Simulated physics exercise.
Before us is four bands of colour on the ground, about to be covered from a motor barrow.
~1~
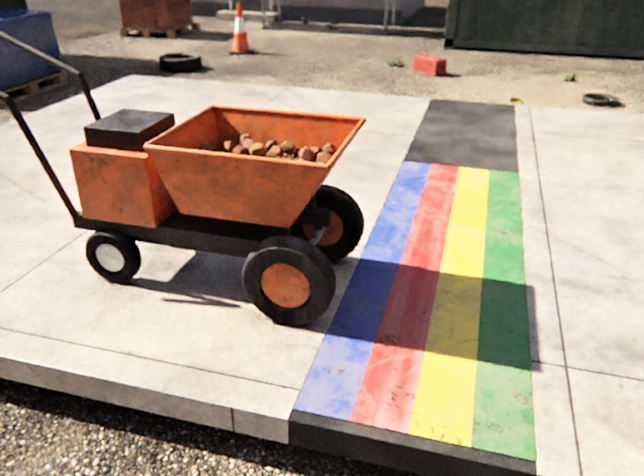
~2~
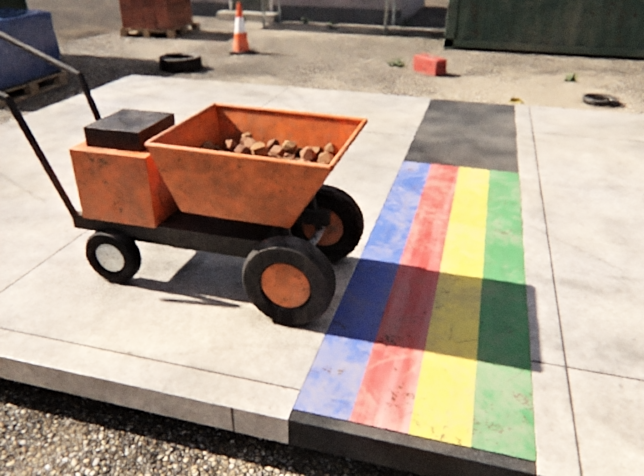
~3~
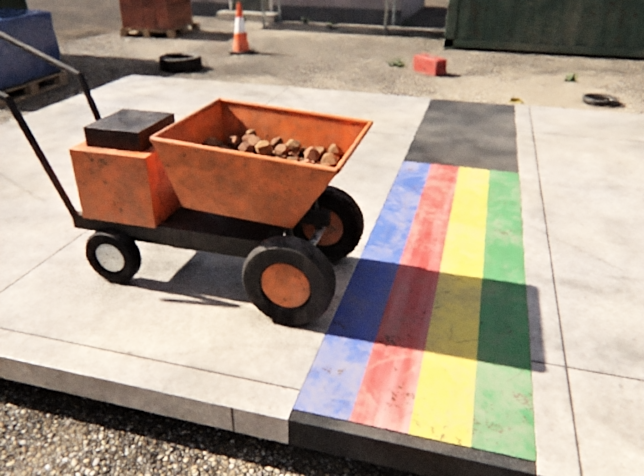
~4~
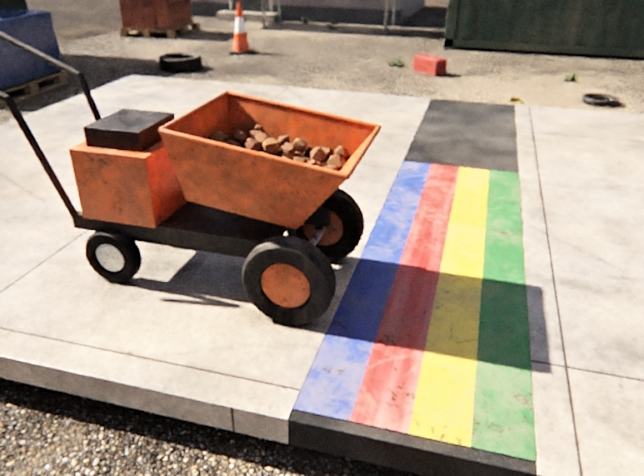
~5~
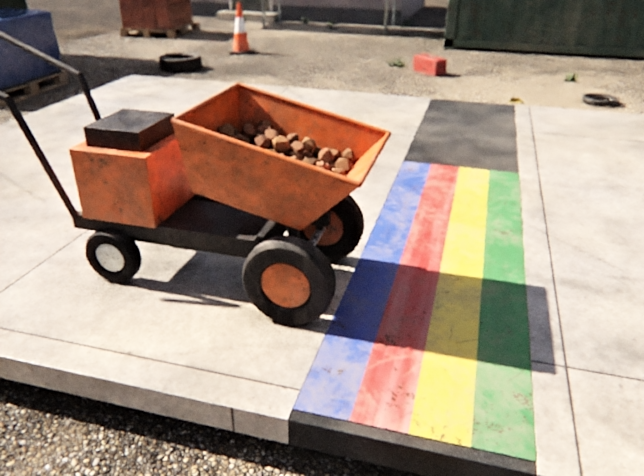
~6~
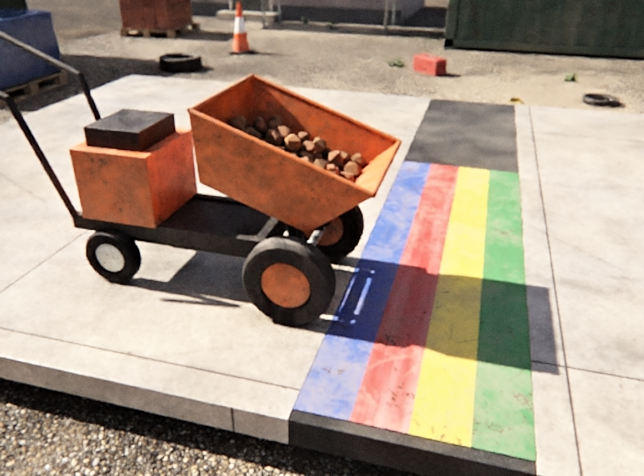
The orange skip of a motor barrow, loaded with brown clods, sits level at first, then tilts gradually forward to the right, its rear rising, while the wheels stay still beside blue, red, yellow and green strips on the ground.
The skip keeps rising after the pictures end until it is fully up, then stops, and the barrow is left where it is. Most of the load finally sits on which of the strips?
It sits mostly on the yellow strip.
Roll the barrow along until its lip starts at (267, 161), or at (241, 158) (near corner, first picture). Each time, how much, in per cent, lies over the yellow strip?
Result: Try 1 = 20 %, try 2 = 10 %.
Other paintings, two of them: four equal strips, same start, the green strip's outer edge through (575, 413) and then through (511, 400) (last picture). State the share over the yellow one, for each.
Shares: About 40 per cent; about 30 per cent.
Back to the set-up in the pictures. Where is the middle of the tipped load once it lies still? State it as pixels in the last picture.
Close to (473, 302) in the last view.
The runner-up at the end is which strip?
The answer is the green strip.
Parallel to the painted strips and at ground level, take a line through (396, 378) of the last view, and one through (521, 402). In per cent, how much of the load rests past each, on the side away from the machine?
Close to 70 % and 10 %, in that order.
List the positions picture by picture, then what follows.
Lip of the skip at (328, 167), level; top of the load at (258, 151), clay clods; blue strip at (341, 362); red strip at (393, 372); yellow strip at (447, 382); green strip at (504, 393), in the first picture.
Lip of the skip at (330, 168), level; top of the load at (260, 150), in the second picture.
Lip of the skip at (337, 171), tipped barely; top of the load at (246, 150), in the third picture.
Lip of the skip at (347, 177), tipped a little; top of the load at (253, 147), in the fourth picture.
Lip of the skip at (359, 184), tipped a little; top of the load at (254, 150), in the fifth picture.
Lip of the skip at (373, 195), tipped clearly; top of the load at (253, 136); blue strip at (341, 362); red strip at (393, 372); yellow strip at (447, 382); green strip at (504, 393), in the sixth picture.
Soon after the last picture, skip tipped steeply; all in the skip.
A little later, skip tipped right over; most in the skip; a stray few over the red strip; a small part over the yellow strip; a stray few over the green strip.
Later still, skip tipped right over; about a third in the skip; a stray few over the red strip; about a third over the yellow strip; about a quarter over the green strip; a small part off the paint.
At rest, skip tipped right over; about a third in the skip; none over the blue strip; a small part over the red strip; about a third over the yellow strip; about a quarter over the green strip; a small part off the paint.
